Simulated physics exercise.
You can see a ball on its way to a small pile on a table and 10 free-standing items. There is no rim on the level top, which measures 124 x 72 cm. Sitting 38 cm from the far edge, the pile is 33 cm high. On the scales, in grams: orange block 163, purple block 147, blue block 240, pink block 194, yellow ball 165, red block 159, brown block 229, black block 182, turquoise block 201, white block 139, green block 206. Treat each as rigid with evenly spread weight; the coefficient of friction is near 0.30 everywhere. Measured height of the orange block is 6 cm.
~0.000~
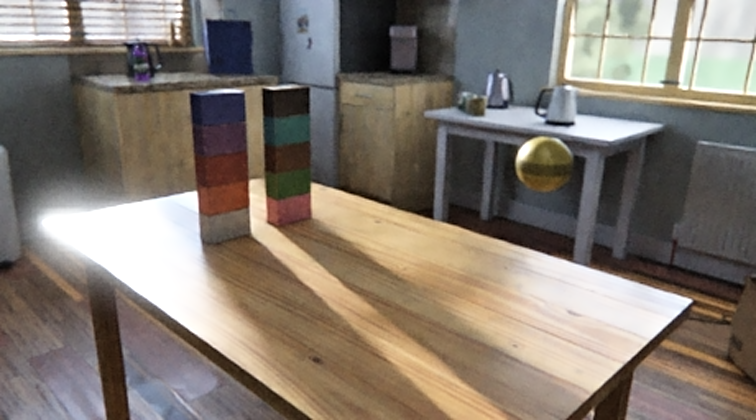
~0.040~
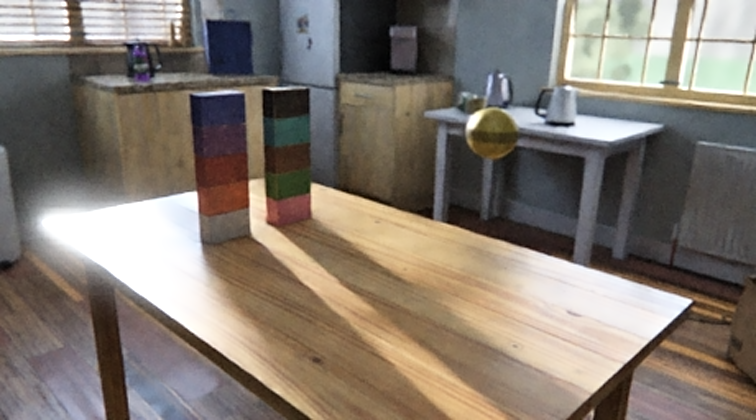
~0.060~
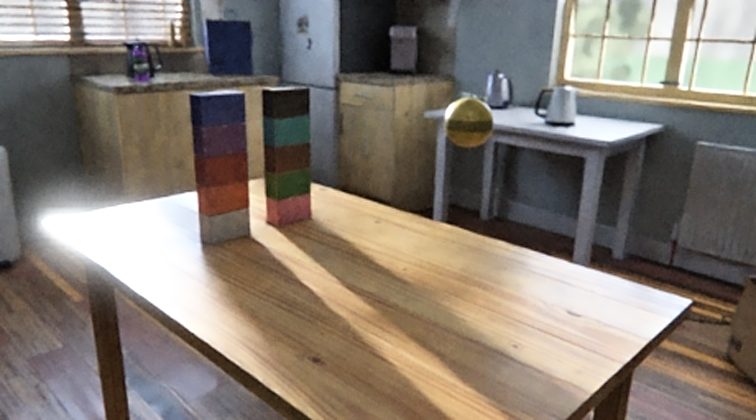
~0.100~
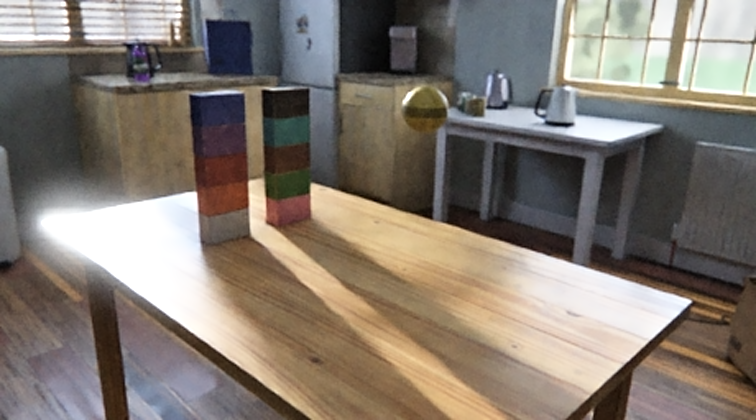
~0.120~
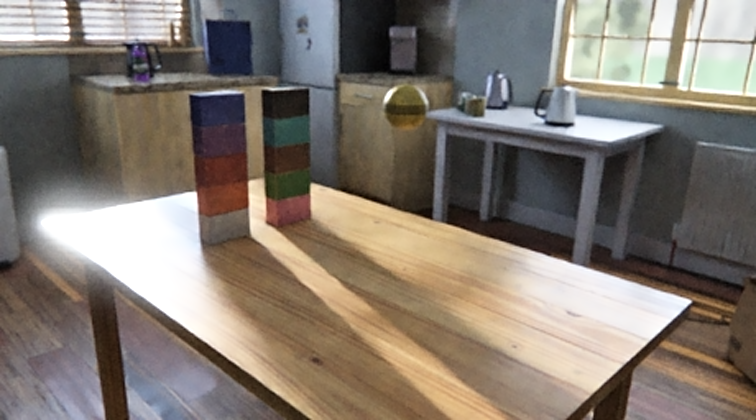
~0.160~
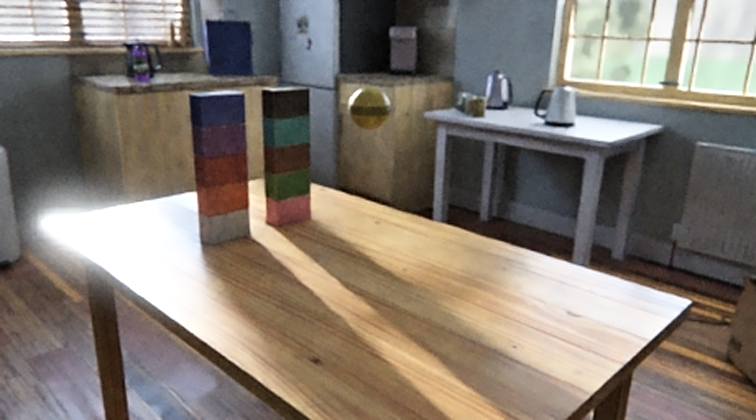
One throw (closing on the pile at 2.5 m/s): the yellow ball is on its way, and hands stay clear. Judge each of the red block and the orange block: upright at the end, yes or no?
Red block - yes; orange block - yes.
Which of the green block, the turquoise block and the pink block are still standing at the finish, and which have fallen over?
Final state - green block: Goes over; turquoise block: Goes over; pink block: Remains on its base.
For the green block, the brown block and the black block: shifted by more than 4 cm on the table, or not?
In short, the green block leaves its position, the brown block leaves its position, the black block leaves its position.
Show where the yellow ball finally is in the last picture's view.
The resting point is around (344, 216).
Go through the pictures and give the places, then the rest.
In the first frame, 63 cm short of the pile; yellow ball (544, 165); red block (222, 167); orange block (224, 195).
In the second frame, 53 cm short of the pile; yellow ball (492, 133); pink block (289, 208).
In the third frame, 48 cm short of the pile; yellow ball (469, 123); black block (286, 102).
In the fourth frame, 38 cm short of the pile; yellow ball (425, 110); white block (225, 224).
In the fifth frame, 33 cm short of the pile; yellow ball (405, 107); purple block (220, 139).
In the sixth frame, 23 cm short of the pile; yellow ball (370, 109); red block (222, 168); orange block (223, 196).
By 0.36 s, yellow ball near (306, 173); turquoise block tilted 21°; brown block tilted 20°; black block tilted 19°.
By 0.46 s, yellow ball near (324, 211); turquoise block tilted 64°; brown block tilted 47°; black block tilted 44°.
By 0.66 s, yellow ball near (340, 215); brown block on its side; turquoise block upside down; green block on its side.
By 0.96 s, yellow ball near (344, 216); turquoise block now off the table; brown block on its side; black block on its side.
When it is over (1.3 s), off the table and tipped over, turquoise block; lying over on the table, brown block, black block and green block; the other 6 within 4 cm of the start. End places, in pixels of the last picture, red block near (222, 168), orange block near (223, 196).
